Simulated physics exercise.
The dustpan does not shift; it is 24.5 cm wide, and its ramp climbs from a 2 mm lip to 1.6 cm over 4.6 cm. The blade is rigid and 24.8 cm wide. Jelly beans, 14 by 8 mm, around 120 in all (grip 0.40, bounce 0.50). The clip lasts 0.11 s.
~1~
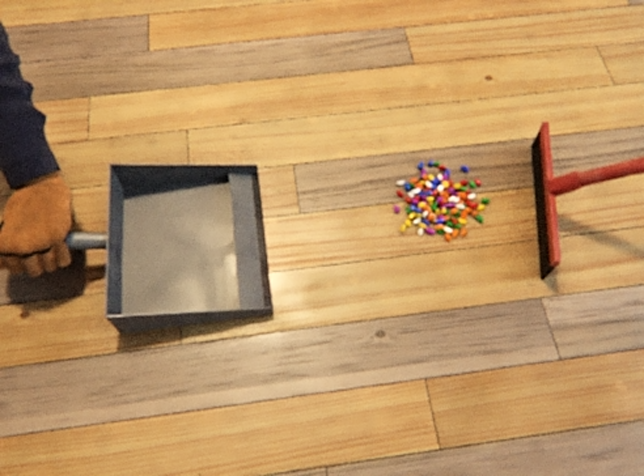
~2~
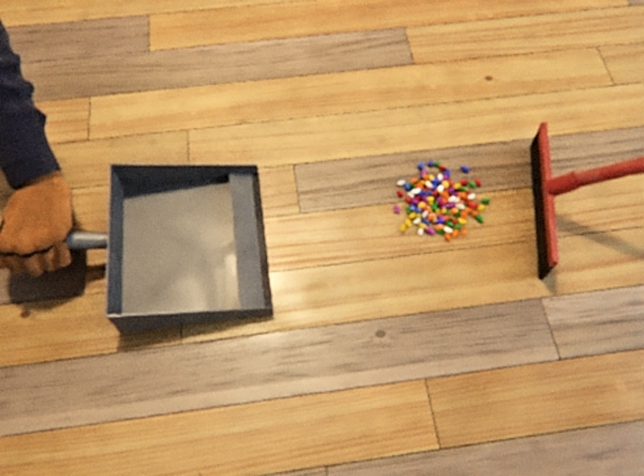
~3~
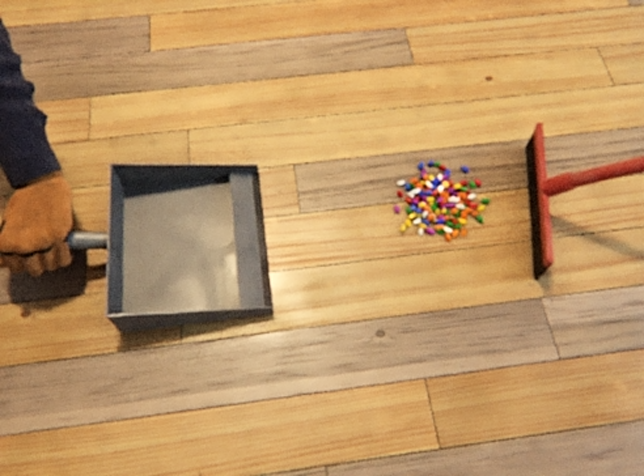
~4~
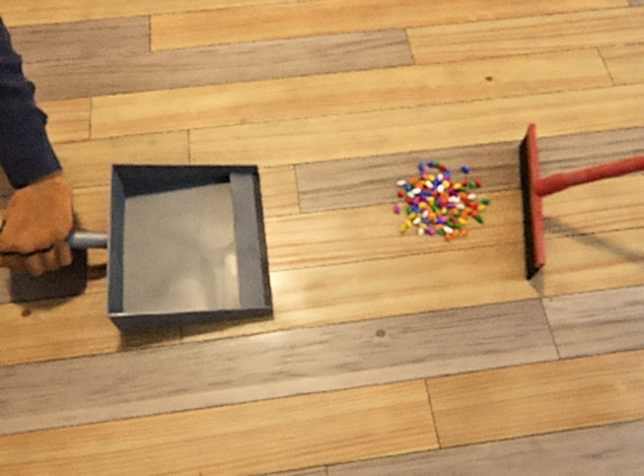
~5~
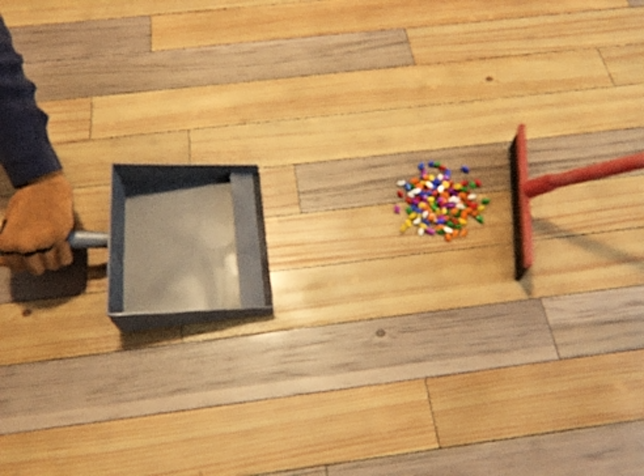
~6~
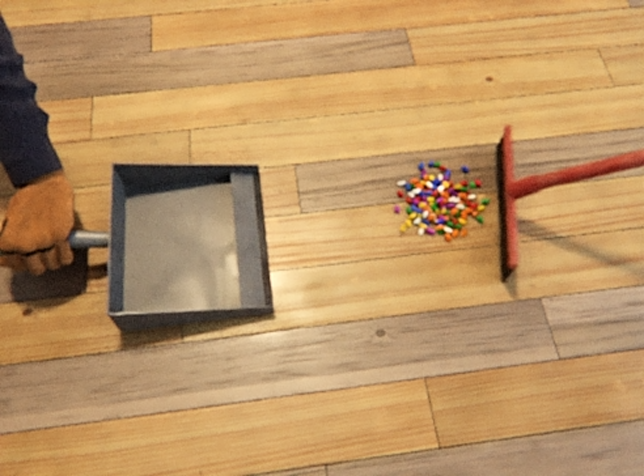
A red blade on a handle slid slowly a short way left across the wooden floor, nearing a pile of colorful jelly beans that stayed still, while a gloved hand held a gray dustpan in place.
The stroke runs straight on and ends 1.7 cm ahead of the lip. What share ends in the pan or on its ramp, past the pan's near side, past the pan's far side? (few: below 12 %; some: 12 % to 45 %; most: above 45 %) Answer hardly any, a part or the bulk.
In the pan or on its ramp: A part; past the pan's near side: Hardly any; past the pan's far side: A part.
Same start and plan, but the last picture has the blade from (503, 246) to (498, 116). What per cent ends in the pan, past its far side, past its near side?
Pan 15, far 55, near 0.
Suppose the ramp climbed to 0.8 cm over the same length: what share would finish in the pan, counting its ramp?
Then about 35 per cent.
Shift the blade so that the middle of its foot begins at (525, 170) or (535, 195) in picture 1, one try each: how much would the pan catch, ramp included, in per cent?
About 25 and 30 per cent.
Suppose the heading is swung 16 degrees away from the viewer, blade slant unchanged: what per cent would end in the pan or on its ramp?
It would be near 20 per cent.
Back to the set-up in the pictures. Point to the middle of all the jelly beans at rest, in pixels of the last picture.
Near (264, 195).
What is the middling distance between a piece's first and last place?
Roughly 30 cm.
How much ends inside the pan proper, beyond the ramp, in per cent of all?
About 5 per cent.
Then, 0.17 s after the last picture, middle of the blade 20 cm from the lip; 0 % over the lip, far side 10 %, near side 0 %.
Then, 0.28 s after the last picture, middle of the blade 9 cm from the lip; 0 % over the lip, far side 20 %, near side 0 %.
Then, 0.52 s after the last picture, middle of the blade 5 cm from the lip; 30 % over the lip, far side 30 %, near side 0 %.
In the end, pan 20 %, near side 0 %, far side 30 %, in front of the lip or behind the blade 50 %.
